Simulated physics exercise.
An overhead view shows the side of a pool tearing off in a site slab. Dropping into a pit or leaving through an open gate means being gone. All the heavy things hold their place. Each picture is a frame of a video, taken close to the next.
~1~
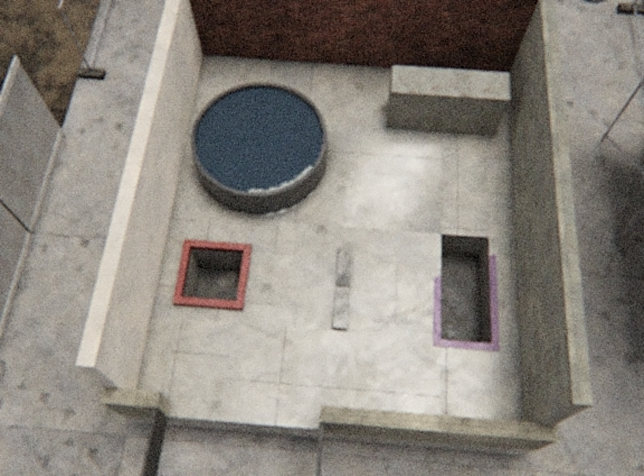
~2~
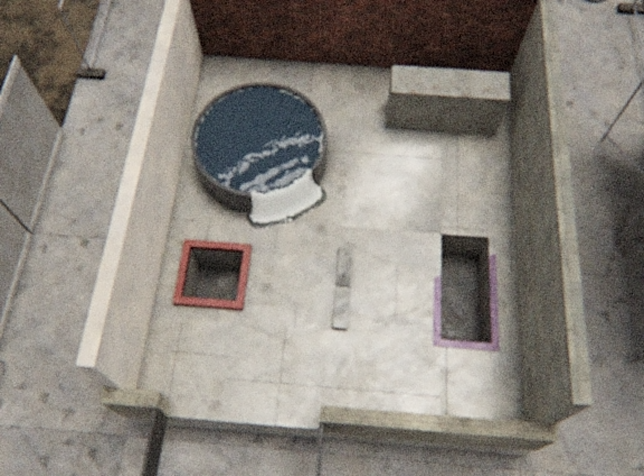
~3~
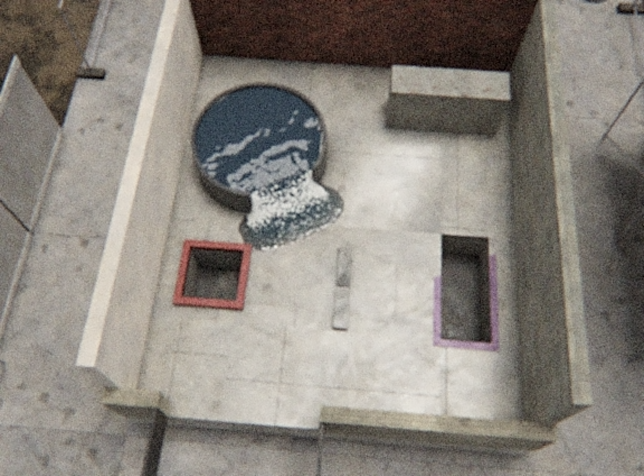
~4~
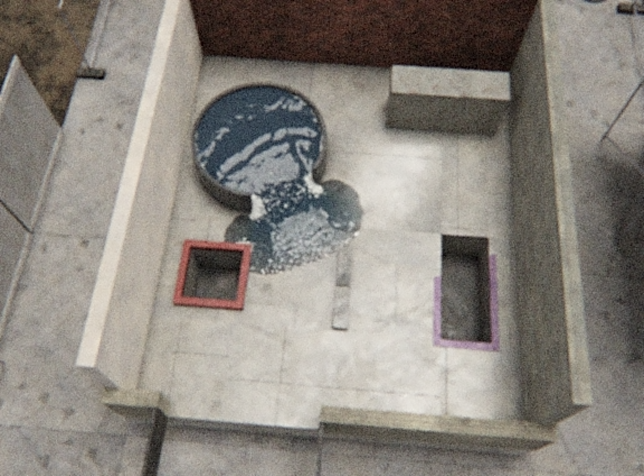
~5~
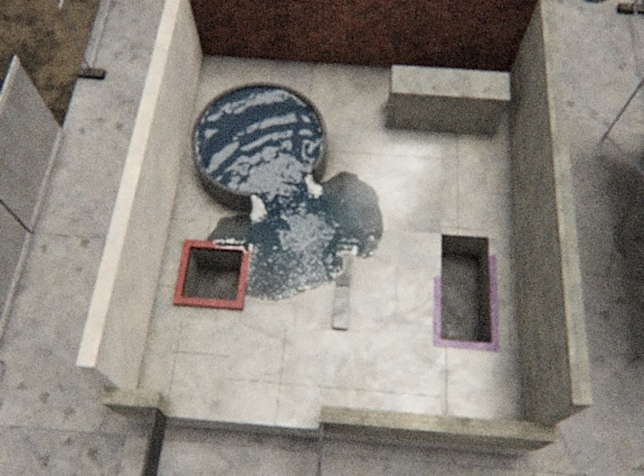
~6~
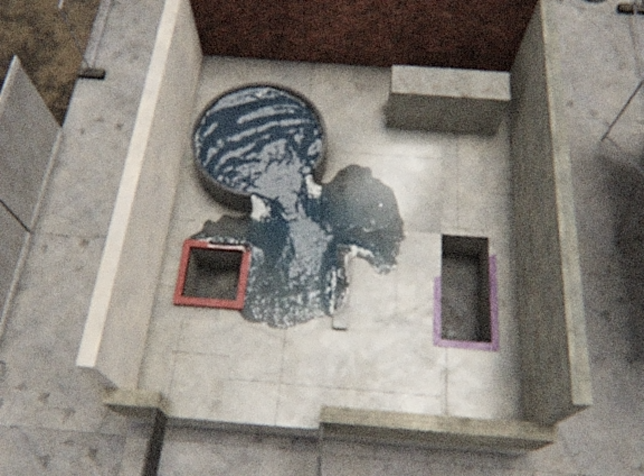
A walled concrete slab is seen from above at a steep angle by a camera that stays still. A round pool of dark blue water sits at the upper left, with a red-framed pit below it, a purple-edged pit at the right, a pale block at the upper right and a low strip between the pits. The pool's lower right side opens, and foaming water pours out, spreading across the floor past the red frame and around the strip.
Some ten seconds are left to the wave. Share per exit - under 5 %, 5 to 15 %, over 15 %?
In order: The gate goes higher than fifteen per cent; the red pit stays lower than five per cent; the purple pit goes higher than fifteen per cent.
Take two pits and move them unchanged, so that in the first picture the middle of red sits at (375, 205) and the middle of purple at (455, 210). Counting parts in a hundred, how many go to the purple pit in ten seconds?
The purple pit receives 14 per cent.
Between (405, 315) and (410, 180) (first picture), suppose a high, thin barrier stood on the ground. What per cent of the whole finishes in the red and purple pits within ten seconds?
I'd give red roughly 0 % and purple roughly 14 %.
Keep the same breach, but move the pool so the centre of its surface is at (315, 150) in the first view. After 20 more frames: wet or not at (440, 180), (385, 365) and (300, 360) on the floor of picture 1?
In order: Unflooded, then inundated, then inundated.
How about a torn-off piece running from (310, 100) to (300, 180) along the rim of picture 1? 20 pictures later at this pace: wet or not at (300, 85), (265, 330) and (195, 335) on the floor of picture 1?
Going point by point: Waterlogged, left unwetted, left unwetted.
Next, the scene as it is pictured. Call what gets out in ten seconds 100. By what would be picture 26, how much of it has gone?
I'd put it near 40 in a hundred.
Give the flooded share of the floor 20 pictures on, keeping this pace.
Roughly 45 percent, I reckon.
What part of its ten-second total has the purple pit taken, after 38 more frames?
Approximately 70 in a hundred, I reckon.
A moment on, water covers 30 % of the floor; the gate 0 %, the red pit 0 %, the purple pit 1 %.
Next, water covers 40 % of the floor; the gate 5 %, the red pit 0 %, the purple pit 5 %.
Then, water covers 45 % of the floor; the gate 16 %, the red pit 0 %, the purple pit 11 %.
Later, water covers 45 % of the floor; the gate 29 %, the red pit 0 %, the purple pit 21 %.
In the end, water covers 50 % of the floor; the gate 39 %, the red pit 0 %, the purple pit 29 %.
